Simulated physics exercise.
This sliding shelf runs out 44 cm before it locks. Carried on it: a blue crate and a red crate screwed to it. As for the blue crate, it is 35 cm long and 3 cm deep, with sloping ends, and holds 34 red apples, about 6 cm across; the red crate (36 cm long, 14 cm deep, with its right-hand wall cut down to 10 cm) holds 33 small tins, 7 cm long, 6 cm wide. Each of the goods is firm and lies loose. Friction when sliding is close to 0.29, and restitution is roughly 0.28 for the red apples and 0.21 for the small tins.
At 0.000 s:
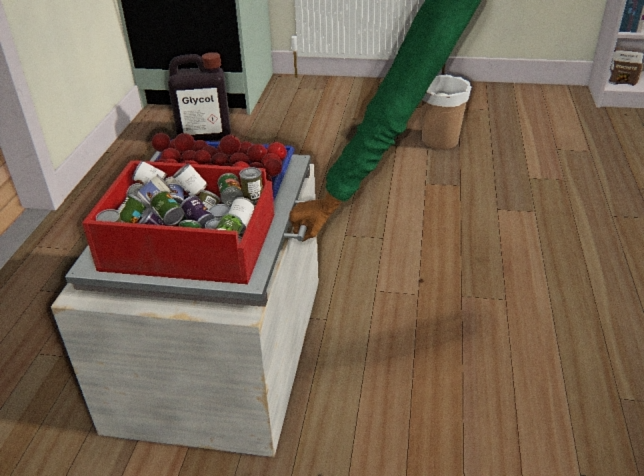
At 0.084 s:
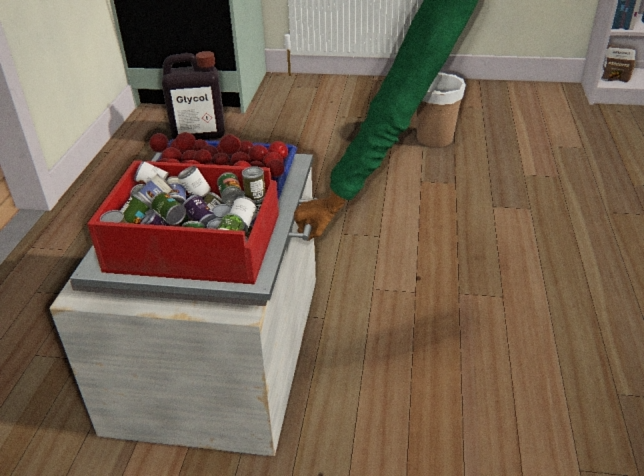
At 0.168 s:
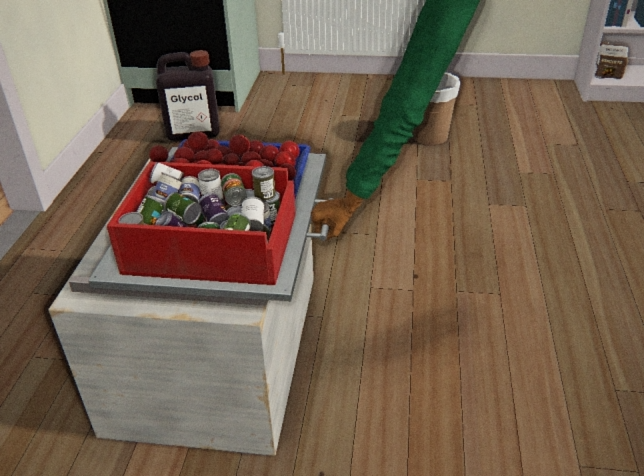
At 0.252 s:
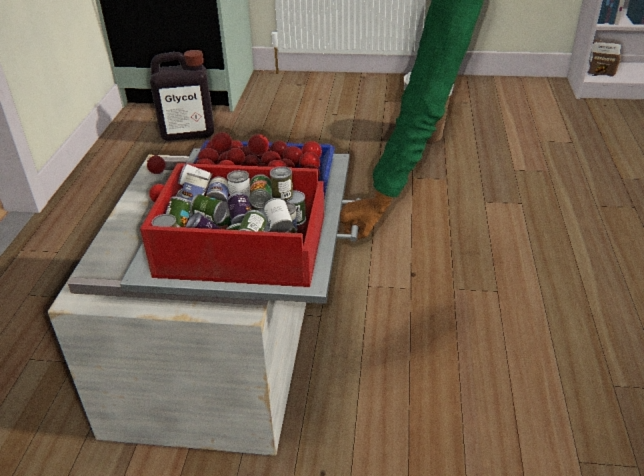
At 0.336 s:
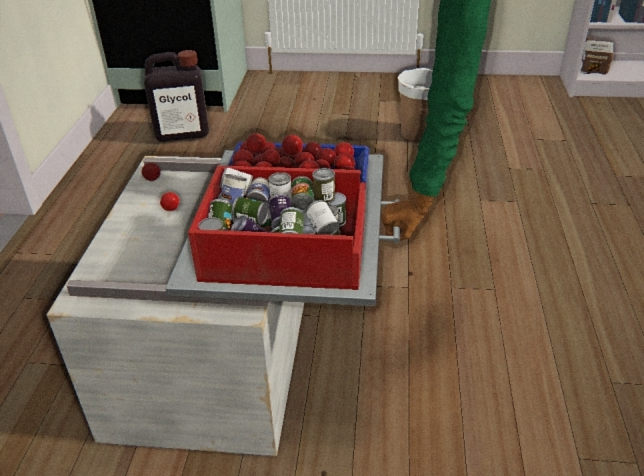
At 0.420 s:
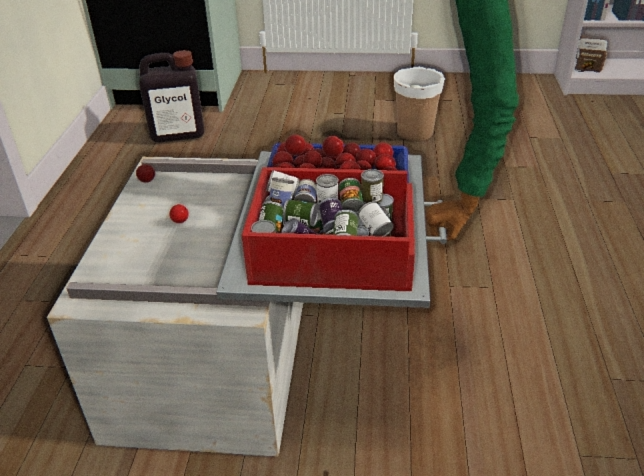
In a room with a wooden floor, a green-sleeved arm pulls a sliding shelf holding a red crate of tins and a blue crate of red apples to the right, and two apples come to lie on the surface left behind.
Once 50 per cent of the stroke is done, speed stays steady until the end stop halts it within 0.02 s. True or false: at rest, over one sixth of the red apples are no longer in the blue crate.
True.
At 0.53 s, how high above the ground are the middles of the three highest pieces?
Roughly 70 cm.
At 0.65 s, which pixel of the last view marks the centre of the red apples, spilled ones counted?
Their middle is around (385, 173).
After 0.45 s, the shelf hits its stop.
After 0.53 s, 3 of 34 out of the blue crate and 0 of 33 out of the red crate.
After 0.65 s, 6 of 34 out of the blue crate and 0 of 33 out of the red crate.
After 0.87 s, 8 of 34 out of the blue crate and 1 of 33 out of the red crate.
Final count (at 1.30 s), 9 of 34 out of the blue crate and 1 of 33 out of the red crate. Asked share, 9 of 34, 26 per cent.
